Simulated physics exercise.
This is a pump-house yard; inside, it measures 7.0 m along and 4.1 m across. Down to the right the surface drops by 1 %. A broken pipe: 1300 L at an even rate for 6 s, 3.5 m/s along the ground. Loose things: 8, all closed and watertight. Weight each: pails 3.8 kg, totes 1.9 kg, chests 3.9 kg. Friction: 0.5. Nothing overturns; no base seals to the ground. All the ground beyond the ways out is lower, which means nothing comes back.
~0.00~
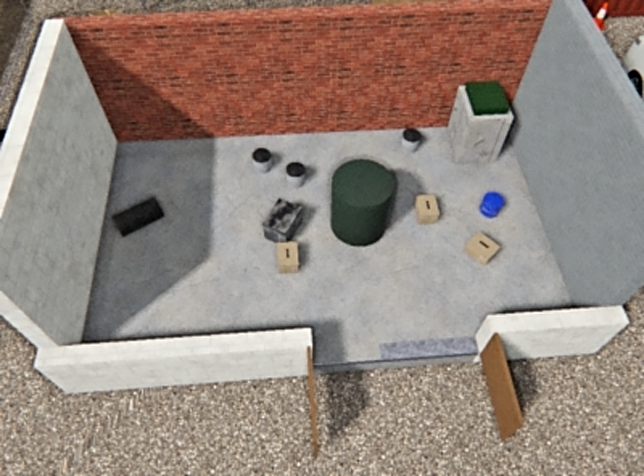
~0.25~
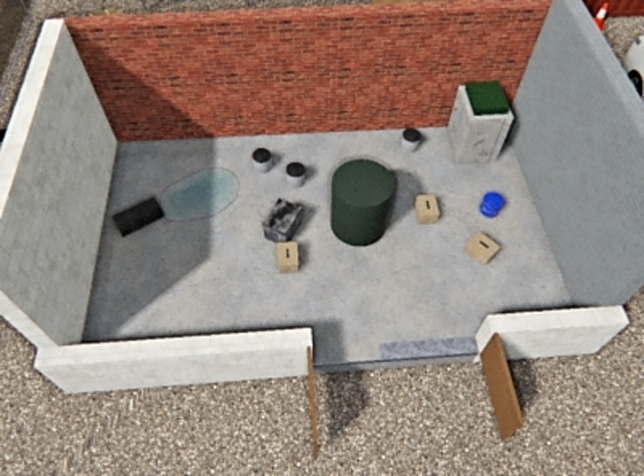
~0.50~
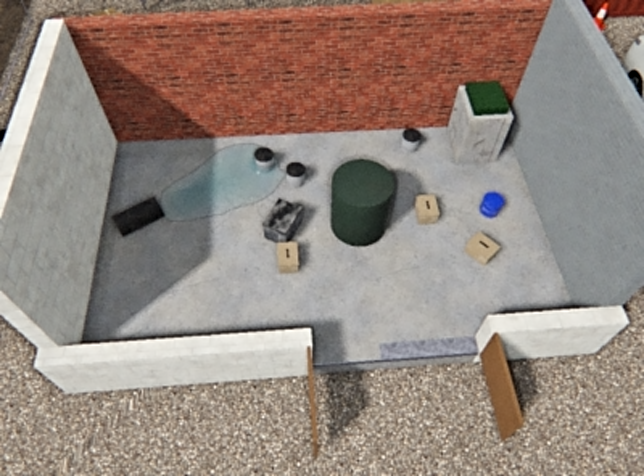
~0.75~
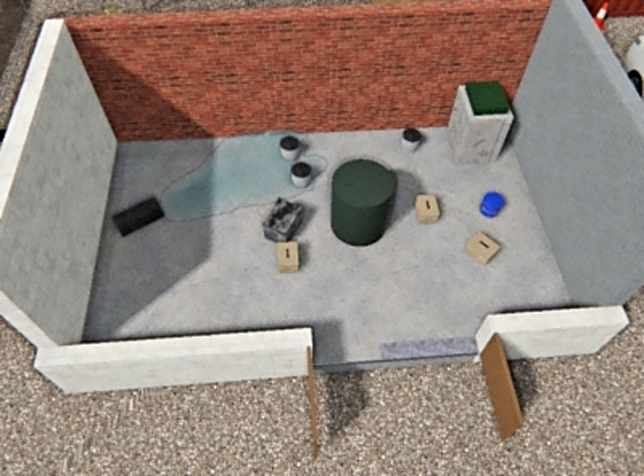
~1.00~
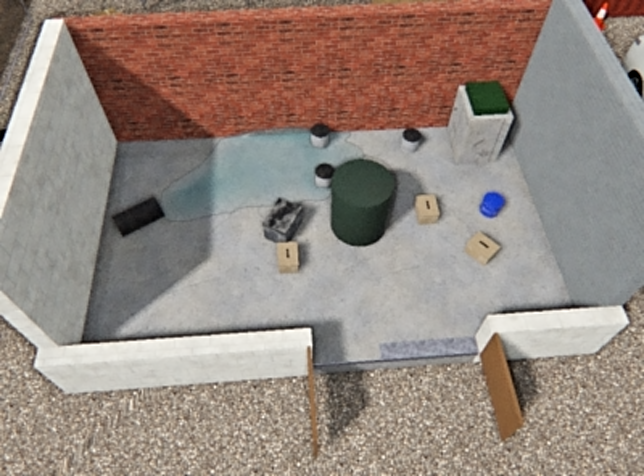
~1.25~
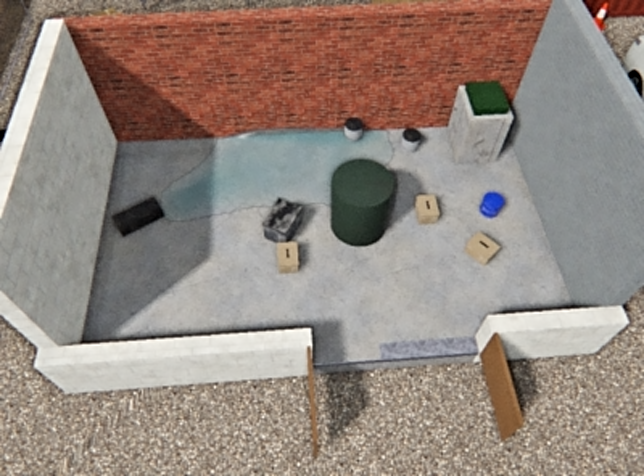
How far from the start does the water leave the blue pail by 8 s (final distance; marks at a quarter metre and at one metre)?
Gone a long way.
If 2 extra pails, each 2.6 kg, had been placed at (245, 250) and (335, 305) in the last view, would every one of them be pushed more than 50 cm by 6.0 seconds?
In order: Smaller and smaller.
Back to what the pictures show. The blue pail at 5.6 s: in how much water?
I'd say around 20 cm.
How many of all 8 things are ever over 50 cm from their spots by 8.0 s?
By my tally, 6.
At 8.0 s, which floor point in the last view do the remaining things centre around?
They're centred close to (347, 257).
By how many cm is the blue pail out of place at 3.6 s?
Close to 100 cm.
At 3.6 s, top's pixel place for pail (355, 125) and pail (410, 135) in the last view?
Near (452, 139) and (469, 250).
After 1.8 s the blue pail is near (494, 200), 0.0 m from its start, aground; 0 of 8 are out; 1 afloat.
After 3.6 s the blue pail is near (538, 243), 1.0 m from its start, aground; 0 of 8 are out; 2 afloat.
After 5.6 s the blue pail is near (564, 306), 2.0 m from its start, afloat; 1 of 8 are out; 4 afloat.
After 8.0 s the blue pail is near (371, 310), 2.8 m from its start, afloat; 3 of 8 are out; 2 afloat.
